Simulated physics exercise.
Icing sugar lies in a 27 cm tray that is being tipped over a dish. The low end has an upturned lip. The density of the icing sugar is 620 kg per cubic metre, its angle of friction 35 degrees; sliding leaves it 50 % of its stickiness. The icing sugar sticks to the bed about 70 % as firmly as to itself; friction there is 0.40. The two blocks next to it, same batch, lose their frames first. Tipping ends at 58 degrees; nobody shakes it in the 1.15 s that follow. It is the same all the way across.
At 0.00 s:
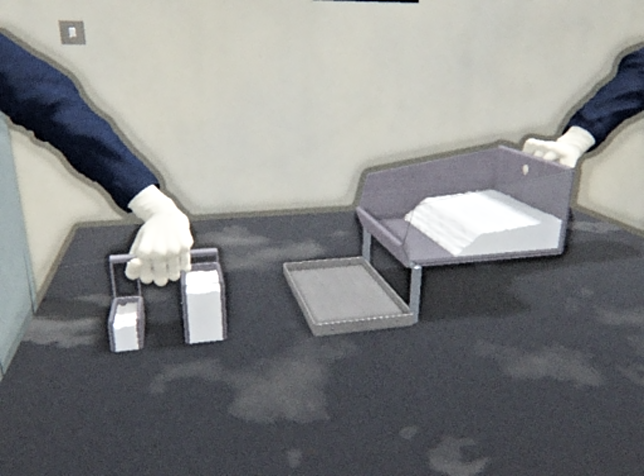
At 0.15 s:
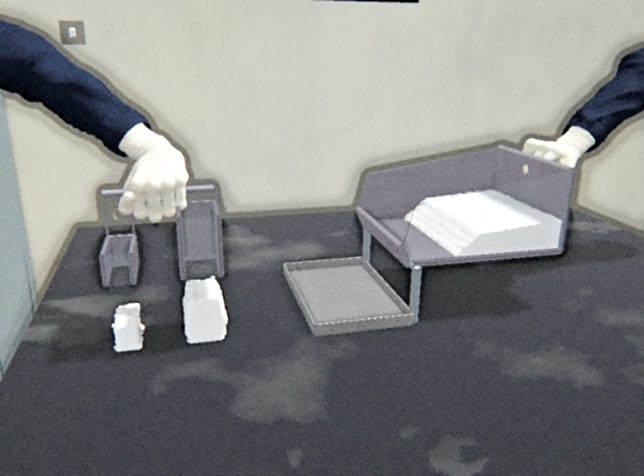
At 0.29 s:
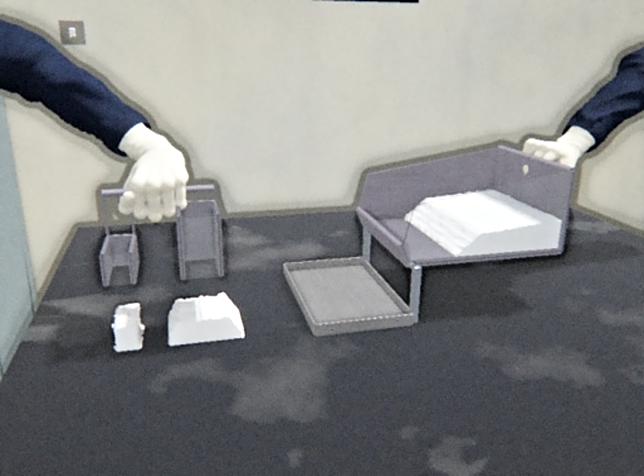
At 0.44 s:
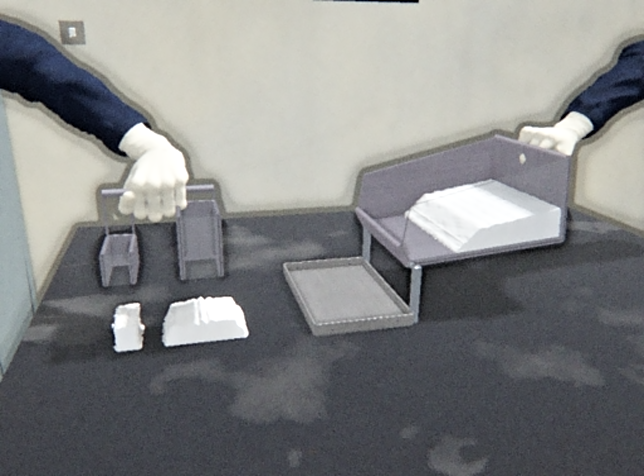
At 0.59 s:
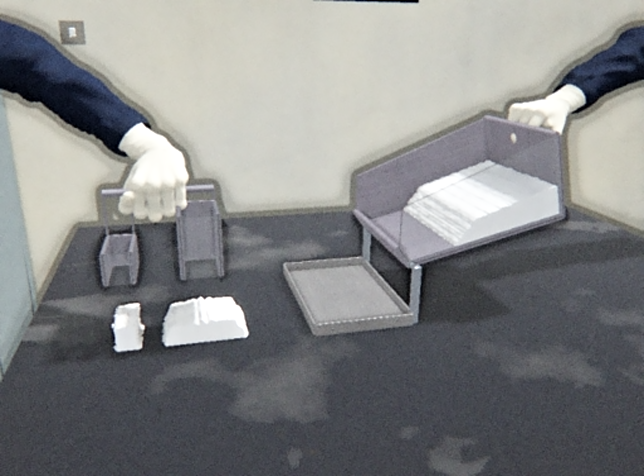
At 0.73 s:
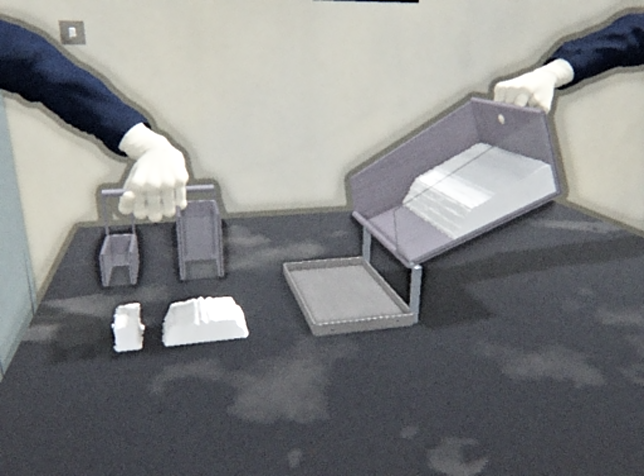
A gloved hand lifts two small open holders off white blocks, the taller of which slumps into a low mound while the shorter barely changes; then another hand raises the right end of a tray holding white powder.
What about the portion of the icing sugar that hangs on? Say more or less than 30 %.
The result is less than 30 %.
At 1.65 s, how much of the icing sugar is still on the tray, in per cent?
Near 25 %.
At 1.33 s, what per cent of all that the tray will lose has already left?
Some 30 per cent.
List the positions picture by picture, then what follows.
In the first picture, top of the high end at (569, 171), tilt 0 degrees; leading edge of the icing sugar at (457, 254); blocks stand 4.0 cm, 8.3 cm (left to right).
In the second picture, top of the high end at (569, 171), tilt 0 degrees; leading edge of the icing sugar at (457, 254); blocks stand 4.0 cm, 7.3 cm (left to right).
In the third picture, top of the high end at (569, 171), tilt 0 degrees; leading edge of the icing sugar at (457, 254); blocks stand 3.9 cm, 4.1 cm (left to right).
In the fourth picture, top of the high end at (565, 159), tilt 4 degrees; leading edge of the icing sugar at (457, 250); blocks stand 3.9 cm, 3.9 cm (left to right).
In the fifth picture, top of the high end at (554, 136), tilt 13 degrees; leading edge of the icing sugar at (457, 243); blocks stand 3.9 cm, 3.9 cm (left to right).
In the sixth picture, top of the high end at (539, 115), tilt 22 degrees; leading edge of the icing sugar at (455, 236); blocks stand 3.9 cm, 3.9 cm (left to right).
After 1.01 s, the tilt is 39 degrees and 100 % is on the bed.
After 1.33 s, the tilt is 57 degrees and 78 % is on the bed.
After 1.65 s, the tilt is 58 degrees and 24 % is on the bed.
After 1.97 s, the tilt is 58 degrees and 24 % is on the bed.
After 2.55 s, at the end, the tilt is 58 degrees and 24 % is on the bed.
